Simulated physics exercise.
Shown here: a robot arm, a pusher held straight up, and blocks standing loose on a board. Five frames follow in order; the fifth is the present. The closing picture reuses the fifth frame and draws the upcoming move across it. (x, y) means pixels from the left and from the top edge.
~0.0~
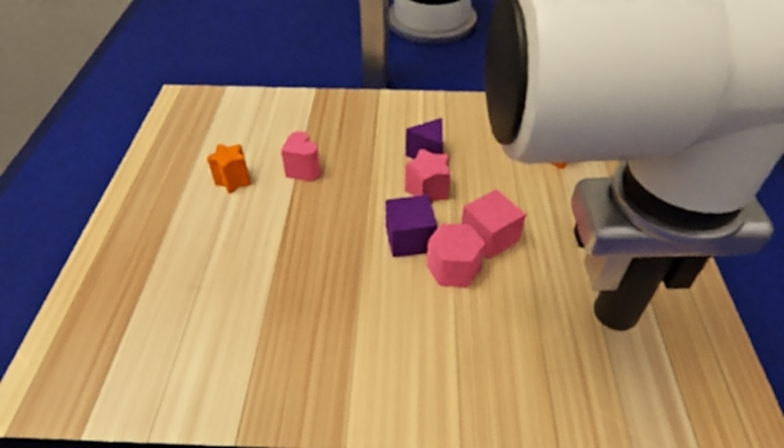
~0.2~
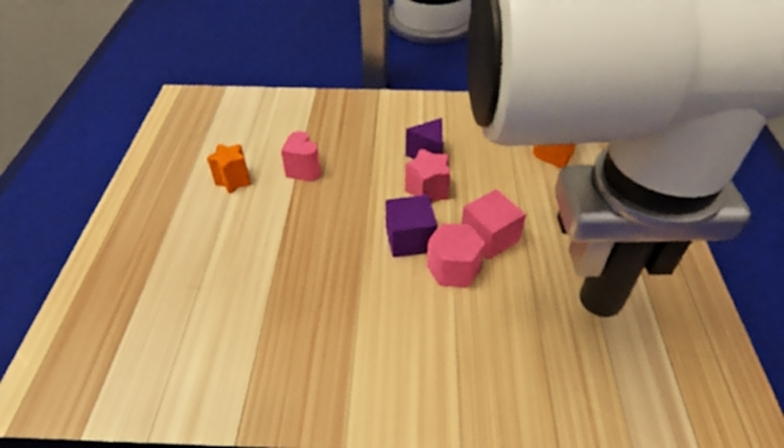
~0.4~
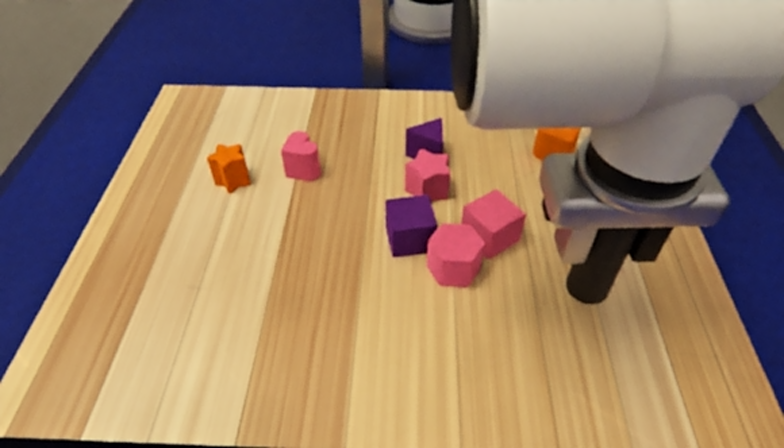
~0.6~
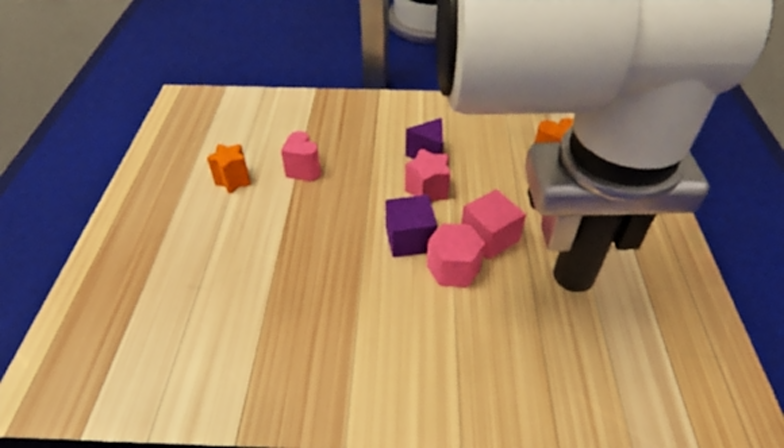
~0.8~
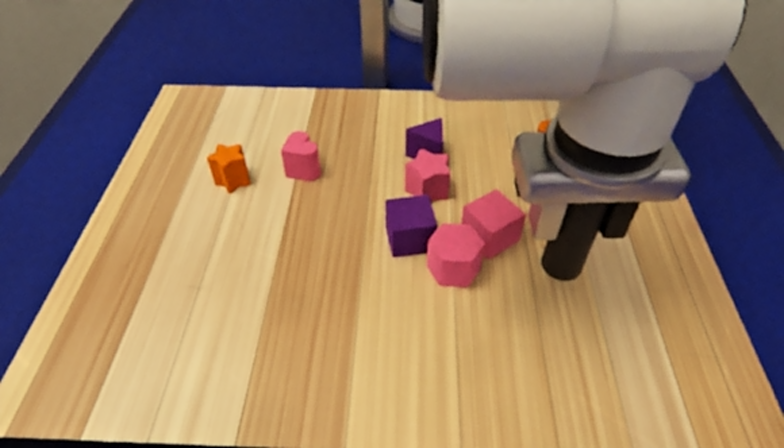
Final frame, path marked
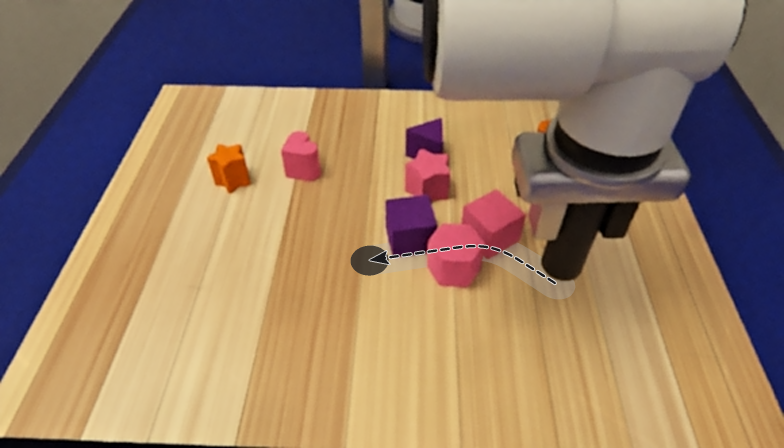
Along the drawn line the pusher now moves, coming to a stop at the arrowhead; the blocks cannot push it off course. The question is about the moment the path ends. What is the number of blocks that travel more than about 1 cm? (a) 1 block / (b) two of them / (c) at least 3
I'll go with c - at least 3.
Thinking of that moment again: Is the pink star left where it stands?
That would be a yes.
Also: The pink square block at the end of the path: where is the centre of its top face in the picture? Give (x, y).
It is at (458, 190).
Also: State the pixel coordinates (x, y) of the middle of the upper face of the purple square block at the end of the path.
Just about (355, 204).
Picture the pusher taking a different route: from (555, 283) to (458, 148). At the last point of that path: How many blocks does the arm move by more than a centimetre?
One block, no more.
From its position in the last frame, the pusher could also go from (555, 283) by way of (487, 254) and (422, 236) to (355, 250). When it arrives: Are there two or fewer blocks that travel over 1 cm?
Answer: No.
Path on the board, from (555, 283) through (497, 250) and (434, 251) to (370, 260).
What follows on the original path. One third of the way, pusher (501, 232); pink square block (475, 198).
Two thirds of the way, pusher (434, 233); purple square block (395, 211), turned 25° clockwise; pink six-sided block (422, 258), turned 60° anticlockwise; pink square block (458, 190), turned 30° clockwise.
At the end, pusher (369, 242); purple square block (355, 204), turned 85° clockwise; pink star in place; pink six-sided block (412, 263), turned 75° anticlockwise; pink square block (458, 190), turned 30° clockwise.
